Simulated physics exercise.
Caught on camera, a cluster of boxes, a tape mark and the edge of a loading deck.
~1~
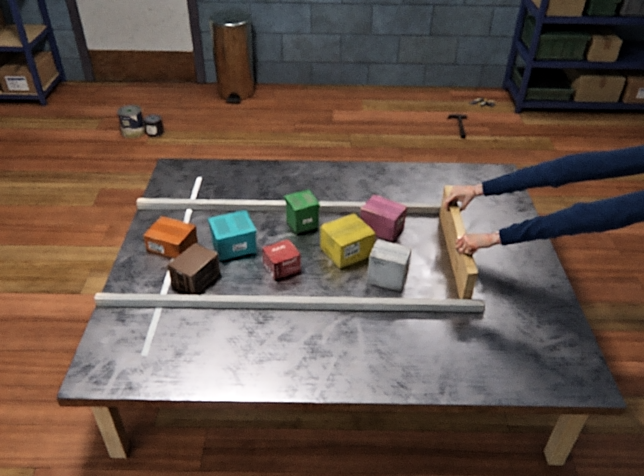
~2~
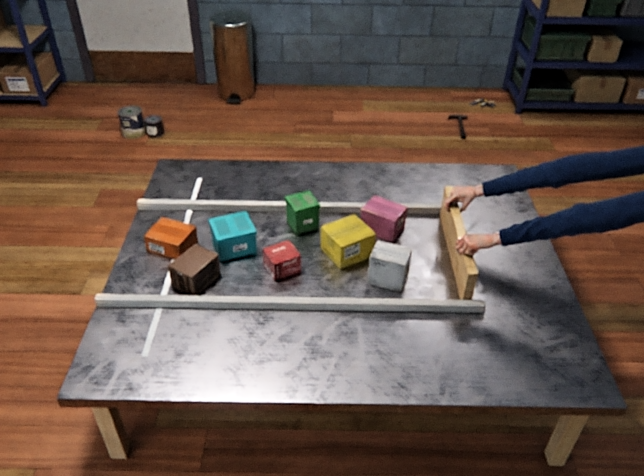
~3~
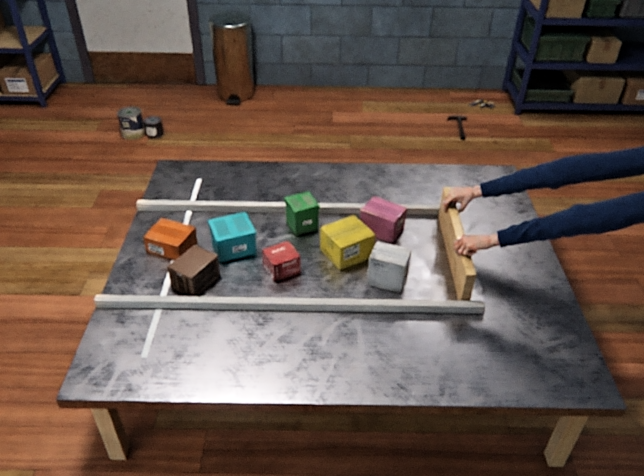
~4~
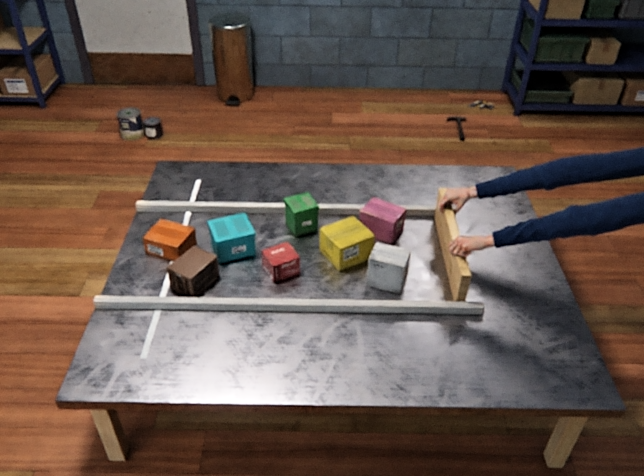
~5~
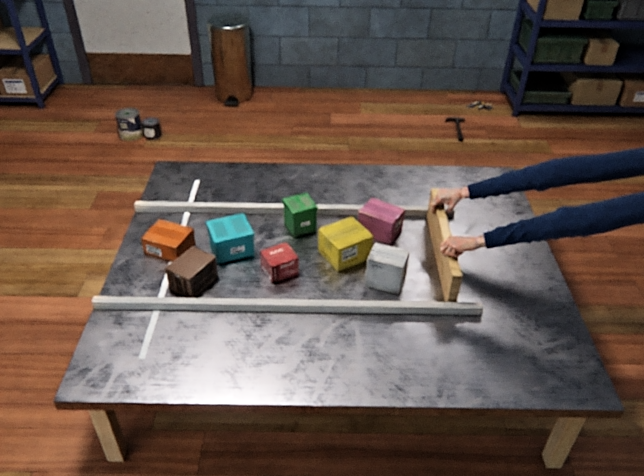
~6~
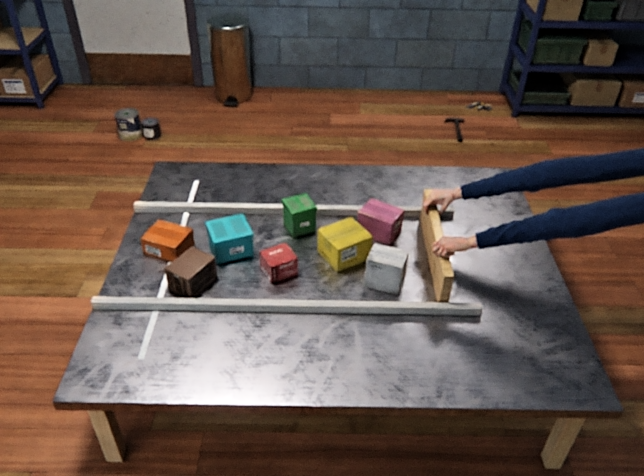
A wooden plank, gripped by two hands reaching in from the right, stays nearly still at first between two pale rails on a dark tabletop. The hands then slide it a short way left toward eight colored boxes, which show almost no movement, with a gap still between them and the plank.
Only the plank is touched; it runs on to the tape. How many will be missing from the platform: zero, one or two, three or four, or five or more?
The number that fall off is three or four.
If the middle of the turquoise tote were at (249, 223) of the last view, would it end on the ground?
From there it is lost.
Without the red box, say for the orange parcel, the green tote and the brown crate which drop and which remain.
The orange parcel drops off, the green tote holds on, the brown crate stays on.
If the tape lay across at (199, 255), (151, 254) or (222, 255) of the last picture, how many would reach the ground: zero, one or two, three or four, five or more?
In that order: One or two; more than four; none at all.
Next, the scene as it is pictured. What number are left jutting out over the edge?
It comes to 2.
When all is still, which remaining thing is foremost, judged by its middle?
Foremost is the red box.
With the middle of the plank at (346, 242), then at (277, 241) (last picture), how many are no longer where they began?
By then 4, and 8.
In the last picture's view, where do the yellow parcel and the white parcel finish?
The yellow parcel at (142, 246), the white parcel at (142, 271).
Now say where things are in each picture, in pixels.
The first picture shows orange parcel (171, 238); brown crate (195, 270); turquoise tote (233, 236); plank (457, 241); tape (177, 251).
The second picture shows brown crate (195, 270); red box (282, 260).
The third picture shows turquoise tote (233, 238); yellow parcel (347, 242).
The fourth picture shows orange parcel (170, 240); green tote (301, 215).
The fifth picture shows brown crate (192, 273); pink box (381, 221).
The sixth picture shows orange parcel (168, 241); brown crate (192, 273); turquoise tote (230, 239); plank (435, 244); tape (174, 254).
Early on, none off yet; orange parcel at rest near (168, 241); brown crate at rest near (192, 273); turquoise tote at rest near (230, 239).
A while later, none off yet; orange parcel at rest near (168, 241); brown crate at rest near (190, 273); turquoise tote travelled a little near (215, 241).
Further along, none off yet; orange parcel travelled about its own width near (125, 232); brown crate travelled about its own width near (126, 276); turquoise tote travelled well along near (152, 241).
Finally, the number that fall off is three or four; lost, turquoise tote, brown crate and orange parcel.
